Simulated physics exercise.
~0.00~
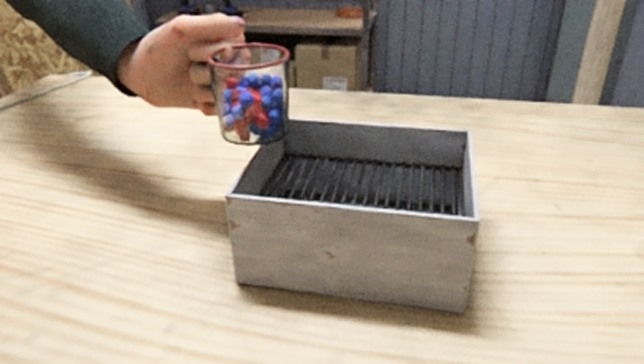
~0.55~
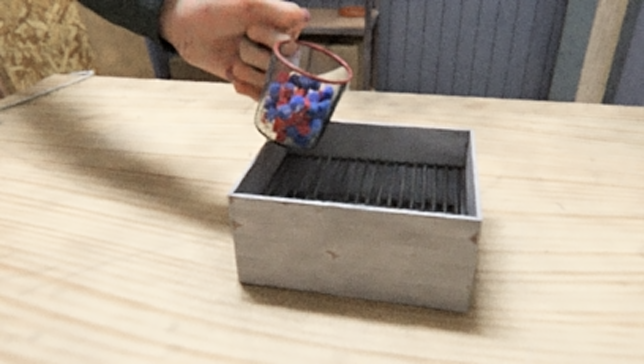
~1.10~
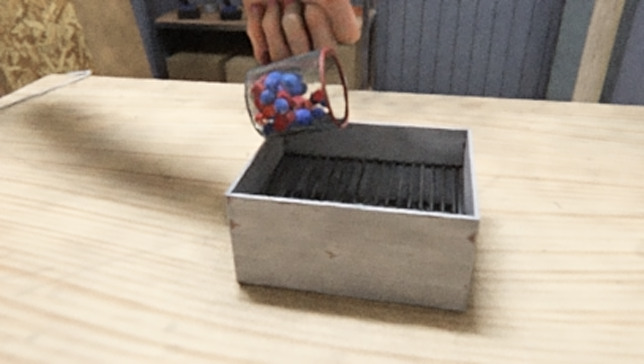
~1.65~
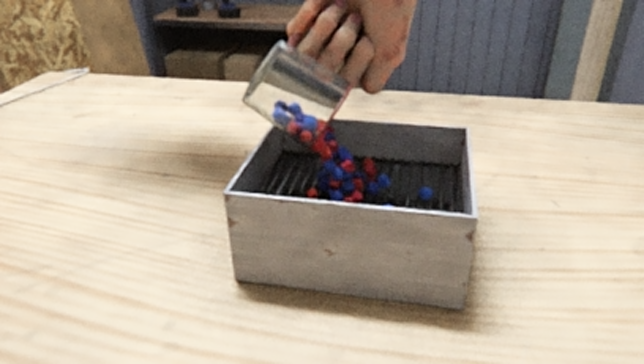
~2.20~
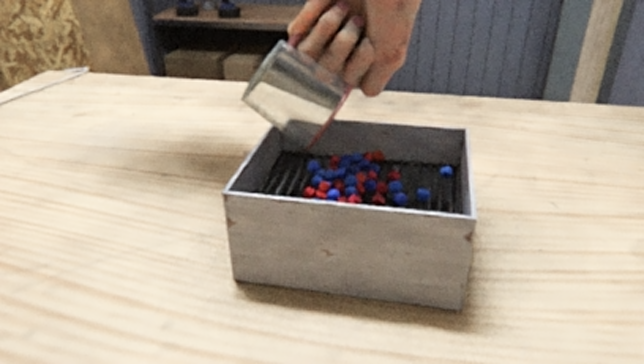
Red and blue pieces tipping from a clear cup in a hand onto a dark rack inside a box, all staying on top.
